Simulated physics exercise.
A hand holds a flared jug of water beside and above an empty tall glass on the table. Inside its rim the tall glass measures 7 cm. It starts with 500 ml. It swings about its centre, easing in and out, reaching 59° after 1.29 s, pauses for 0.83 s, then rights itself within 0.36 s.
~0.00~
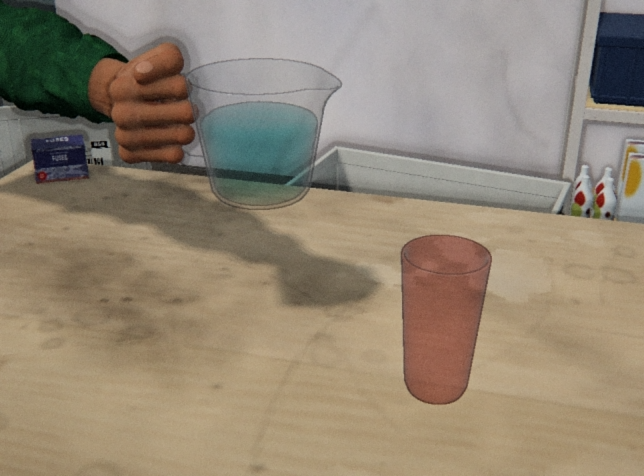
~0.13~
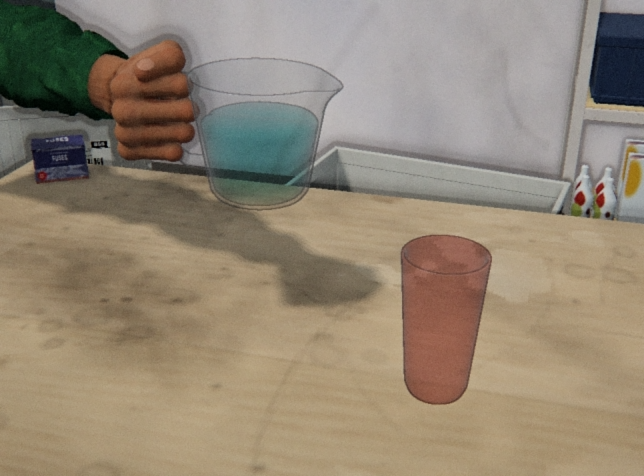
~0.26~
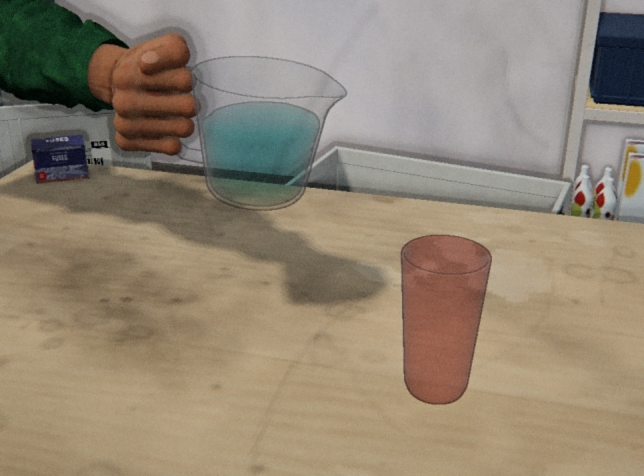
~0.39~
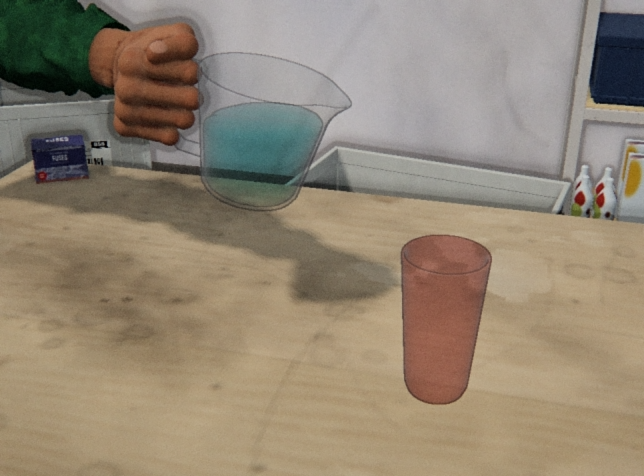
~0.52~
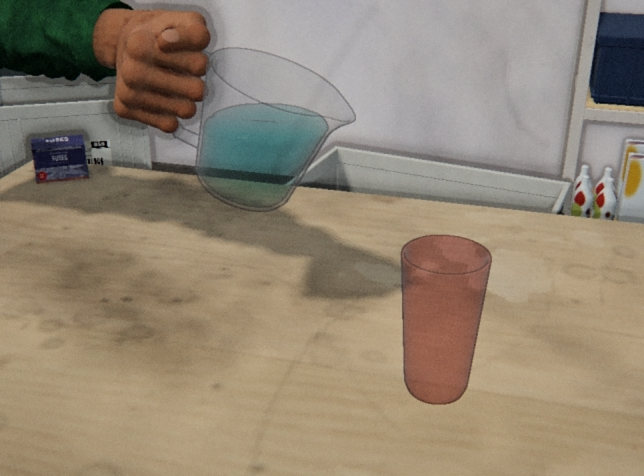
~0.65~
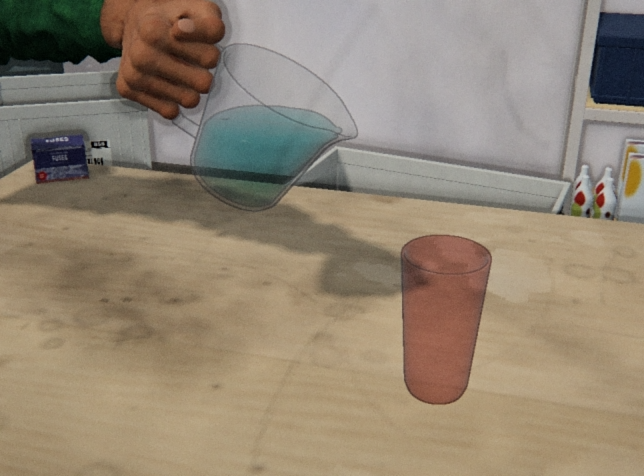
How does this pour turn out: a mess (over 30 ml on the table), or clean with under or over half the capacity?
Result: Spilt liquid outside.
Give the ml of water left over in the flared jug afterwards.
Some 180 ml.
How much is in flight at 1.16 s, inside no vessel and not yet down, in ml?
About 80 ml.
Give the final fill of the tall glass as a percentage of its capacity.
Some 0 per cent.
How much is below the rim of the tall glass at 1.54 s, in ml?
About 5 ml.
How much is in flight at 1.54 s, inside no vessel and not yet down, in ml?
Some 50 ml.
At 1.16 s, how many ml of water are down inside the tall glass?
About 0 ml.
After 1.16 s the tilt is 58° and the tall glass has 0 ml, the flared jug 375 ml, and 40 ml is on the table.
After 1.54 s the tilt is 59° and the tall glass has 5 ml, the flared jug 250 ml, and 185 ml is on the table.
After 1.94 s the tilt is 59° and the tall glass has 5 ml, the flared jug 200 ml, and 270 ml is on the table.
After 2.37 s the tilt is 12° and the tall glass has 5 ml, the flared jug 180 ml, and 310 ml is on the table.
In the end the tall glass has 5 ml, the flared jug 180 ml, and 310 ml is on the table.
